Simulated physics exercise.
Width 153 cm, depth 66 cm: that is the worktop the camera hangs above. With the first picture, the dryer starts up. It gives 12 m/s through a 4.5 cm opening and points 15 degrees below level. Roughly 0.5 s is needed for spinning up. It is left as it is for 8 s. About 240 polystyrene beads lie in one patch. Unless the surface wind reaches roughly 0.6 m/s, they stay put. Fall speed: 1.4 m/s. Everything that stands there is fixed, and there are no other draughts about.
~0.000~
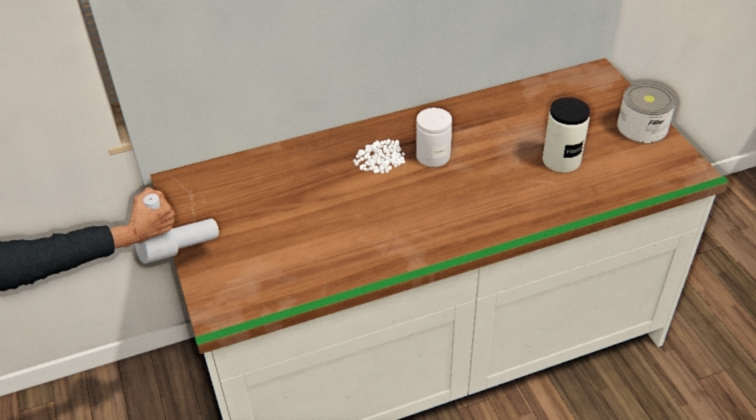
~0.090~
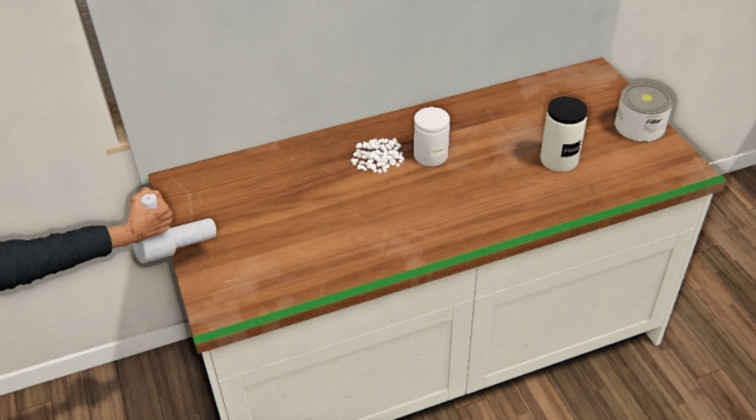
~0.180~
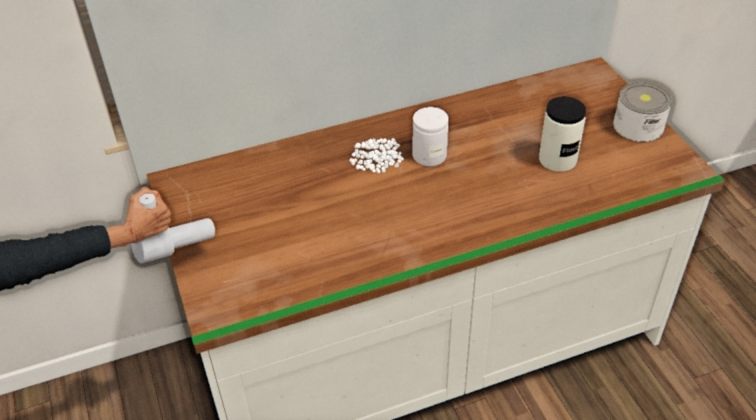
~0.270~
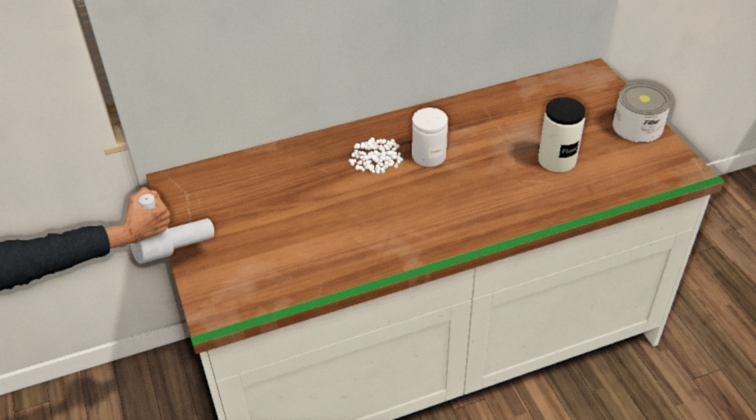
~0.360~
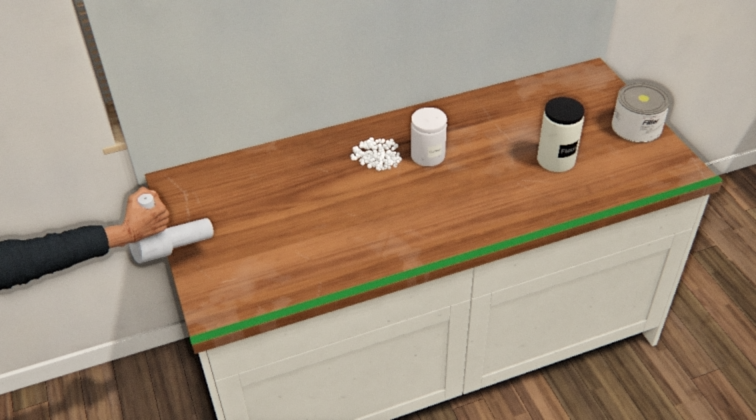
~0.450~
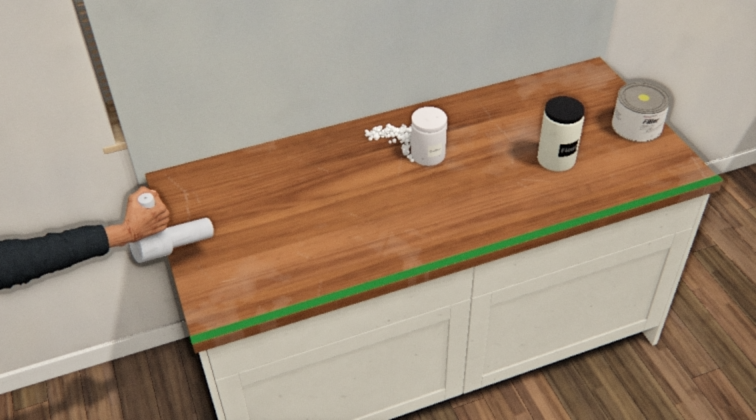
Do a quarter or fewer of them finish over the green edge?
Yes, a quarter or fewer do.
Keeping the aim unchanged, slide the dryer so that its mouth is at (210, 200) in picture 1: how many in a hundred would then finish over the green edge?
You'd be looking at something like 20 in a hundred.
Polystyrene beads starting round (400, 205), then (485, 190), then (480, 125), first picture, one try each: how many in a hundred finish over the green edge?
Try by try: About 50 per cent, 40 per cent and 0 per cent.
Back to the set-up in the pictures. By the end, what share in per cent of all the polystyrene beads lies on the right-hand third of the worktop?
Around 0 per cent.
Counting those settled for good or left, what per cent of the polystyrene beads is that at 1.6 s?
That works out to some 70 %.
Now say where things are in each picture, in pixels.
The middle of the polystyrene beads is near (379, 158), none has stirred yet and the mouth of the dryer is at (214, 228), in the first picture.
The middle of the polystyrene beads is near (377, 156), none has stirred yet and the green edge is centred on (482, 256), in the second picture.
The middle of the polystyrene beads is near (376, 156), none has stirred yet, the top of a jar is at (431, 118) and the top of a jar is at (567, 108), in the third picture.
The middle of the polystyrene beads is near (376, 156) and none has stirred yet, in the fourth picture.
The middle of the polystyrene beads is near (378, 156), the farthest in sight from the dryer is at (392, 142) and about 10 % have left their places, in the fifth picture.
The middle of the polystyrene beads is near (398, 136), the farthest in sight from the dryer is at (407, 130) and all have left their places, in the sixth picture.
After 1.6 s, 28 % are on the move or not yet settled, 0 % are over the green edge; the middle of those still in play is near (609, 85).
After 2.6 s, 4 % are on the move or not yet settled, 0 % are over the green edge.
After 4.4 s, 0 % are on the move or not yet settled, 0 % are over the green edge.
After 8.0 s, at the end, 0 % are over the green edge.
